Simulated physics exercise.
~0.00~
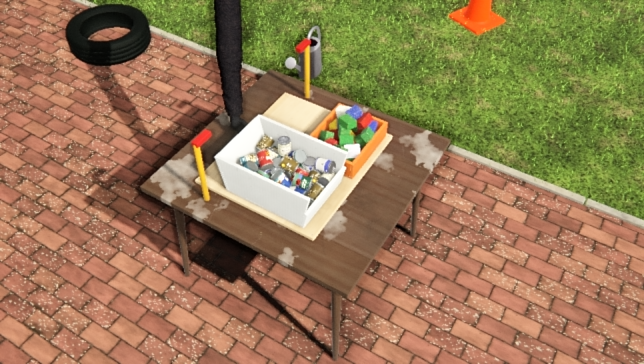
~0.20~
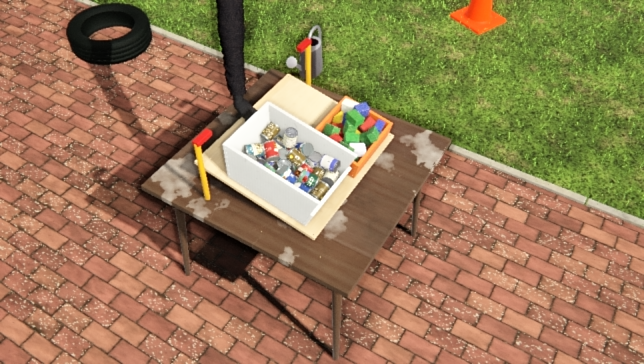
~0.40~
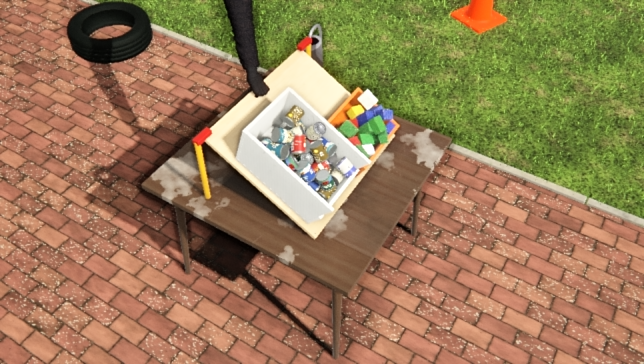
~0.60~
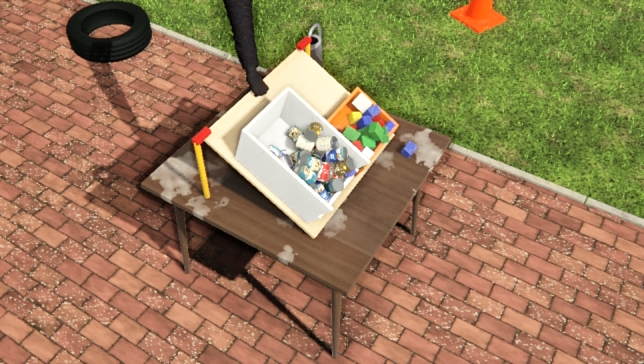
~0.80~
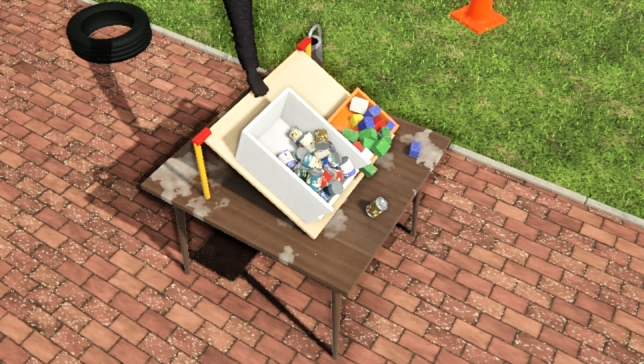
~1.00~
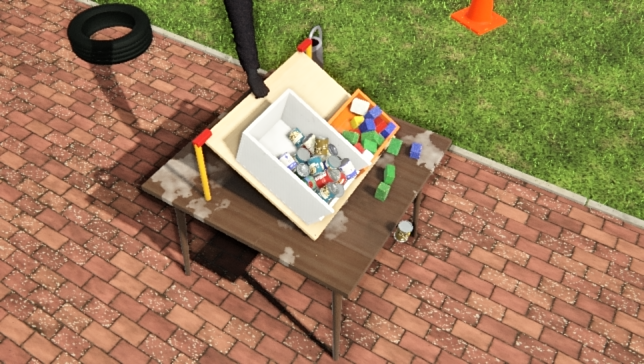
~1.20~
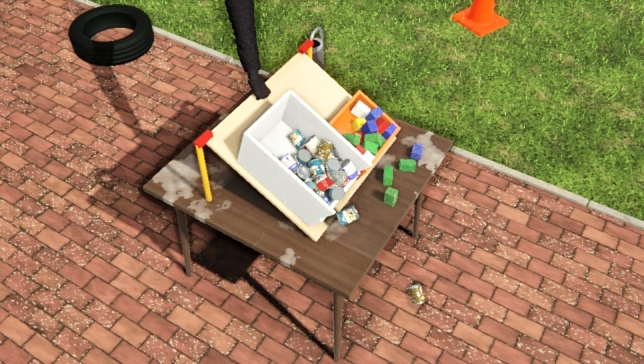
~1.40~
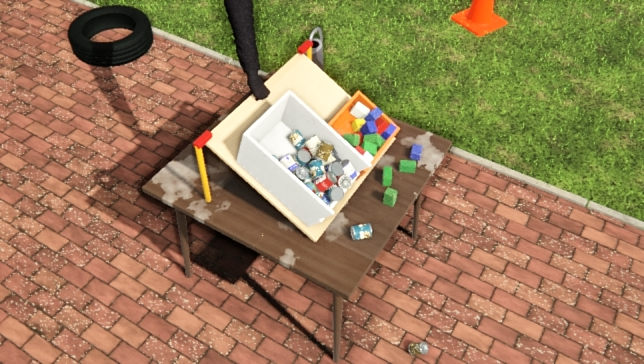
On a brick patio beside a lawn, a weathered wooden table holds a pale board carrying a white tote of small tins and an orange tote of colourful toy bricks. A dark arm flicks the board's left end upwards until it meets two red stops and stays tilted there. The contents slide towards the lower right, and a few bricks, mostly green, spill onto the tabletop. One tin escapes, crosses the table and drops to the paving, rolling away. Another tin then tumbles out and comes to lie on the table, while most tins and bricks remain in their totes.
